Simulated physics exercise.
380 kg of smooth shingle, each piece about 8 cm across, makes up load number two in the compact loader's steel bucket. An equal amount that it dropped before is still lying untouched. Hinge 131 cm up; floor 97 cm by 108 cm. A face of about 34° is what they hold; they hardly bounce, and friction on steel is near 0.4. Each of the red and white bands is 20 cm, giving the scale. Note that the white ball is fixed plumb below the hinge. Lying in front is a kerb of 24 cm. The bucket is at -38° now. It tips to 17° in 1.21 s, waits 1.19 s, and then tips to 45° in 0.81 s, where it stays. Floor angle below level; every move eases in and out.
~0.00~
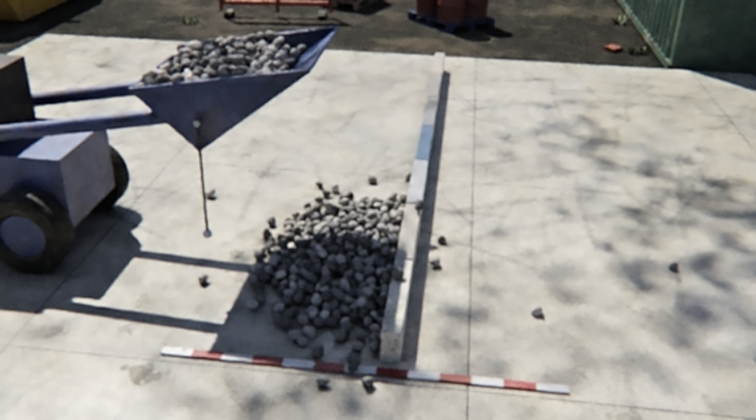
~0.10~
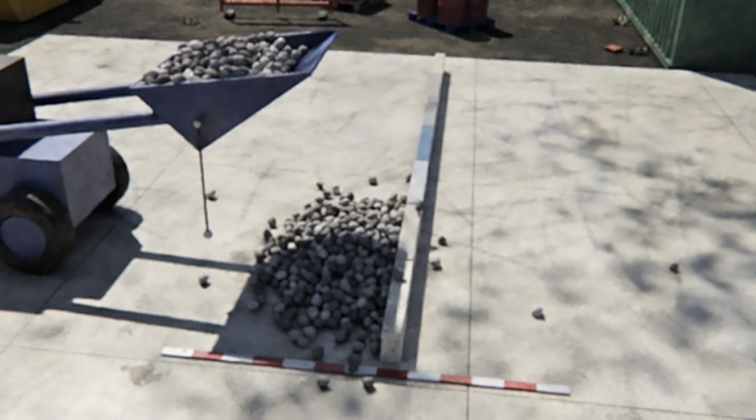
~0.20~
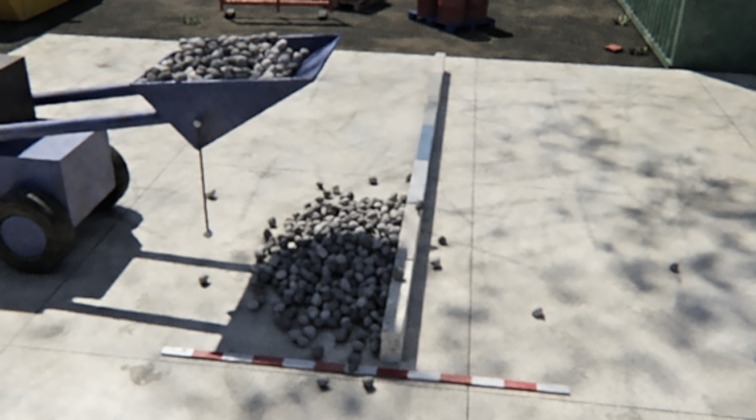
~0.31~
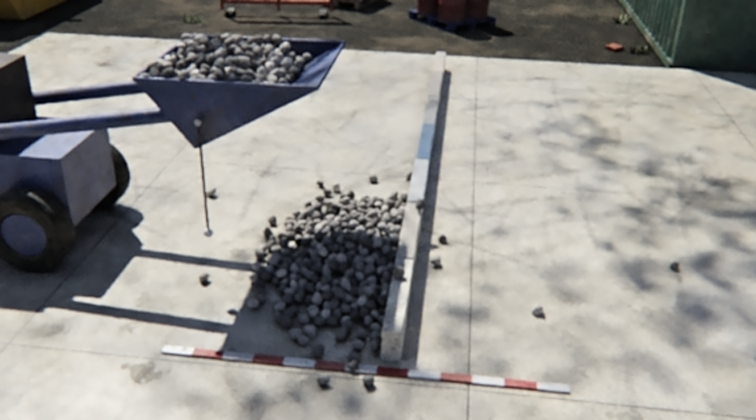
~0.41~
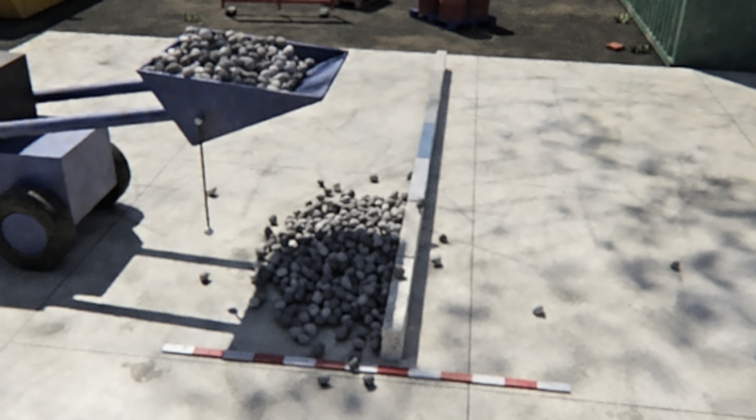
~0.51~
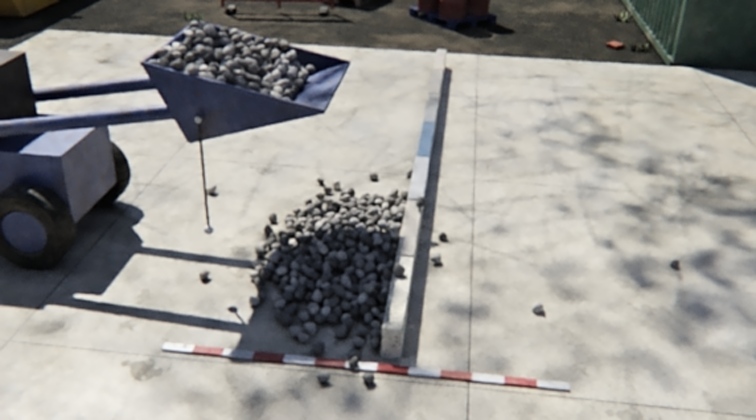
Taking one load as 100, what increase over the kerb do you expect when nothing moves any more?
14 out of 100.
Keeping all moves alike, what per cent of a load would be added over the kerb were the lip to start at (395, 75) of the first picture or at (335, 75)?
Around 85 and 35 percent respectively.
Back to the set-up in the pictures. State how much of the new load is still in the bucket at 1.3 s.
Estimate: 95 % remaining inside, roughly.
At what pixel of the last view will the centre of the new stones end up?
Their middle is at about (366, 235).
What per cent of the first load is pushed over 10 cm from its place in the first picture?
Roughly 10 % of them.
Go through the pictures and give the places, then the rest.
In the first picture, the bucket is at -38°, its lip at (309, 71); the top of the load is at (258, 43). The earlier load is highest near (375, 235), 27 cm above ground level, 99 % on this side of the kerb, 1 % over the kerb.
The second picture shows lip at (311, 74), floor tilted -37°, highest stones at (259, 44); the stones move at 0.1 m/s on average.
The third picture shows lip at (314, 80), floor tilted -34°, highest stones at (241, 43); the stones move at 0.2 m/s on average.
In the fourth picture, the bucket is at -29°, its lip at (318, 89); the top of the load is at (227, 41); the stones move at 0.2 m/s on average.
The fifth picture shows lip at (322, 100), floor tilted -23°, highest stones at (197, 36); the stones move at 0.2 m/s on average.
In the sixth picture, the bucket is at -17°, its lip at (324, 112); the top of the load is at (202, 31); the stones move at 0.3 m/s on average.
After 0.9 s the floor is at 9°; in per cent of one load, 100 in the bucket, 99 on this side of the kerb, 1 over the kerb; the foremost stones are at (463, 260).
After 1.3 s the floor is at 17°; in per cent of one load, 96 in the bucket, 103 on this side of the kerb, 1 over the kerb; the foremost stones are at (463, 260).
After 3.7 s the floor is at 45°; in per cent of one load, 0 in the bucket, 185 on this side of the kerb, 15 over the kerb; the foremost stones are at (556, 272).
After 6.2 s the floor is at 45°; in per cent of one load, 0 in the bucket, 185 on this side of the kerb, 15 over the kerb; the foremost stones are at (556, 272). Net gain over the kerb, 14.
